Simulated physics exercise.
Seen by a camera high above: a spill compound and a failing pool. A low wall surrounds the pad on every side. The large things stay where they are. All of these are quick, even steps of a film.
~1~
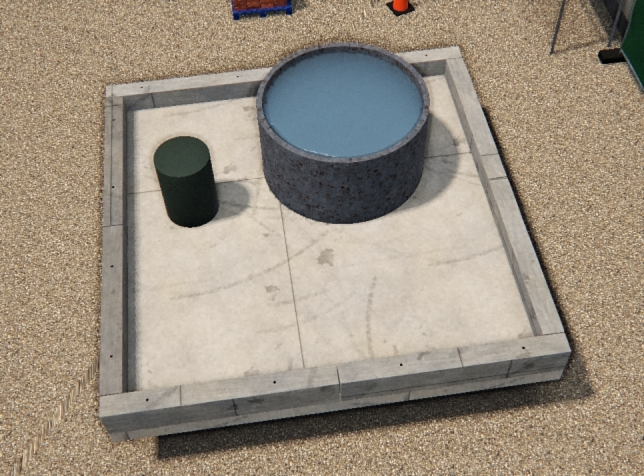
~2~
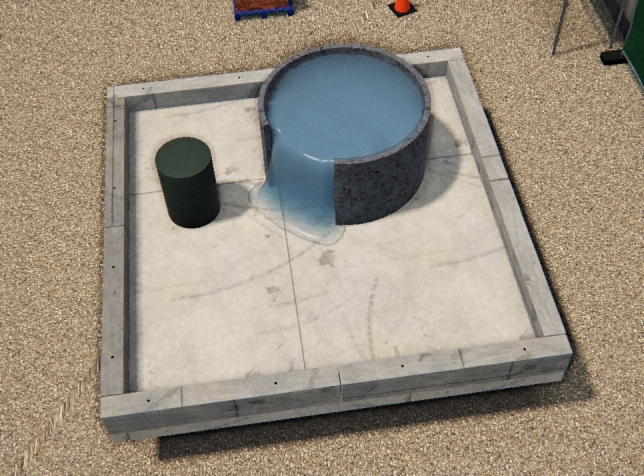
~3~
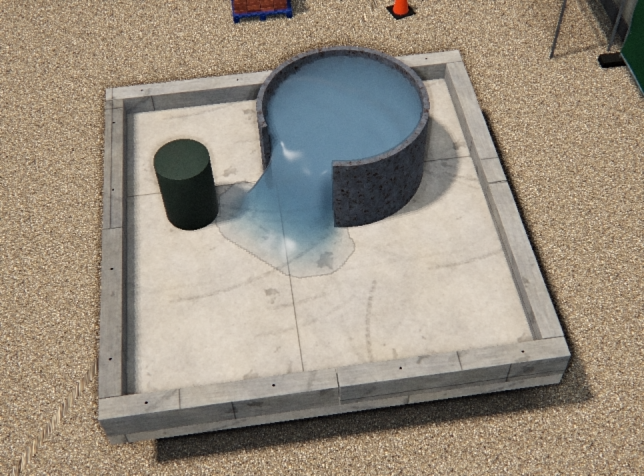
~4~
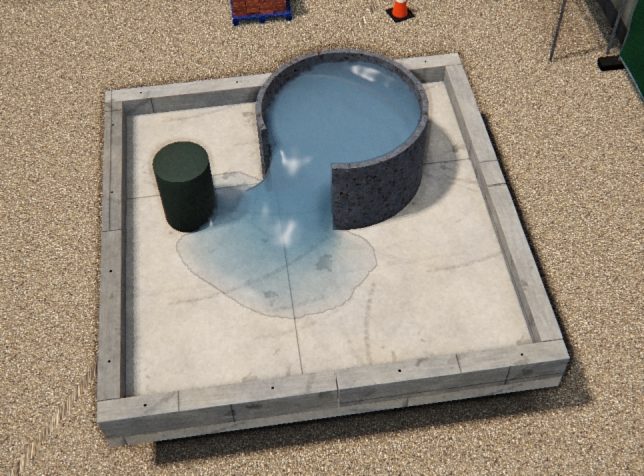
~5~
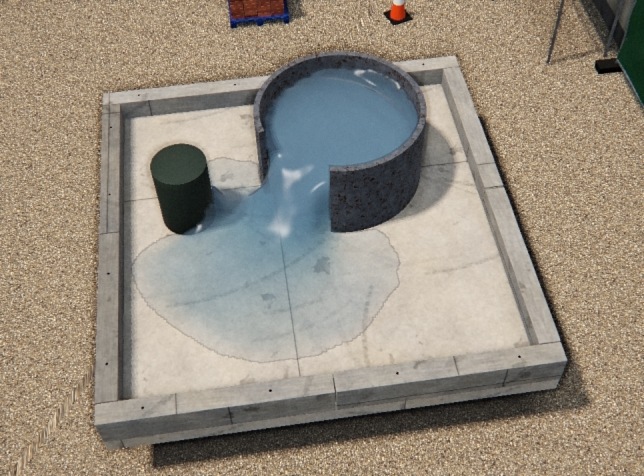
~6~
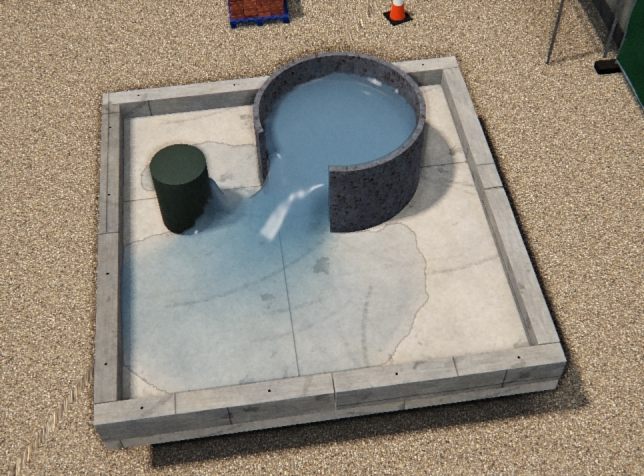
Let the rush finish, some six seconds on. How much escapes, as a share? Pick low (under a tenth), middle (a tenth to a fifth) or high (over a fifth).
I would say middle, a tenth to a fifth.
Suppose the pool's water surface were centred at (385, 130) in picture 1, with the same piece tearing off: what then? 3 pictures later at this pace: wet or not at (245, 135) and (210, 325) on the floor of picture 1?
Taking the two points as listed, the first would be left unsoaked and the second submerged.
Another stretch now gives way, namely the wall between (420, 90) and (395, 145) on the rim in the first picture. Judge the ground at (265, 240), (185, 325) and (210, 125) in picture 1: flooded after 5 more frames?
Taking them as listed, I'd say unwetted, unwetted and unwetted.
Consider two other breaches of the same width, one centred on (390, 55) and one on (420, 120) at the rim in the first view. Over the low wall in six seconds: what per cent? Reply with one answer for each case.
Case one roughly 36 percent; case two roughly 26 percent.
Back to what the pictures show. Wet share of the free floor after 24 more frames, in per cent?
That's roughly 95 per cent.
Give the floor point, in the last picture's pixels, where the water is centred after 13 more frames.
The water centres close to (276, 246).
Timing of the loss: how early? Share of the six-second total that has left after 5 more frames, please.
Estimate: Some 15 %.
A moment on, water covers 50 % of the floor; the low wall has let 0 % over.
Next, water covers 55 % of the floor; the low wall has let 2 % over.
Then, water covers 65 % of the floor; the low wall has let 11 % over.
Later, water covers 80 % of the floor; the low wall has let 13 % over.
In the end, water covers 85 % of the floor; the low wall has let 13 % over.
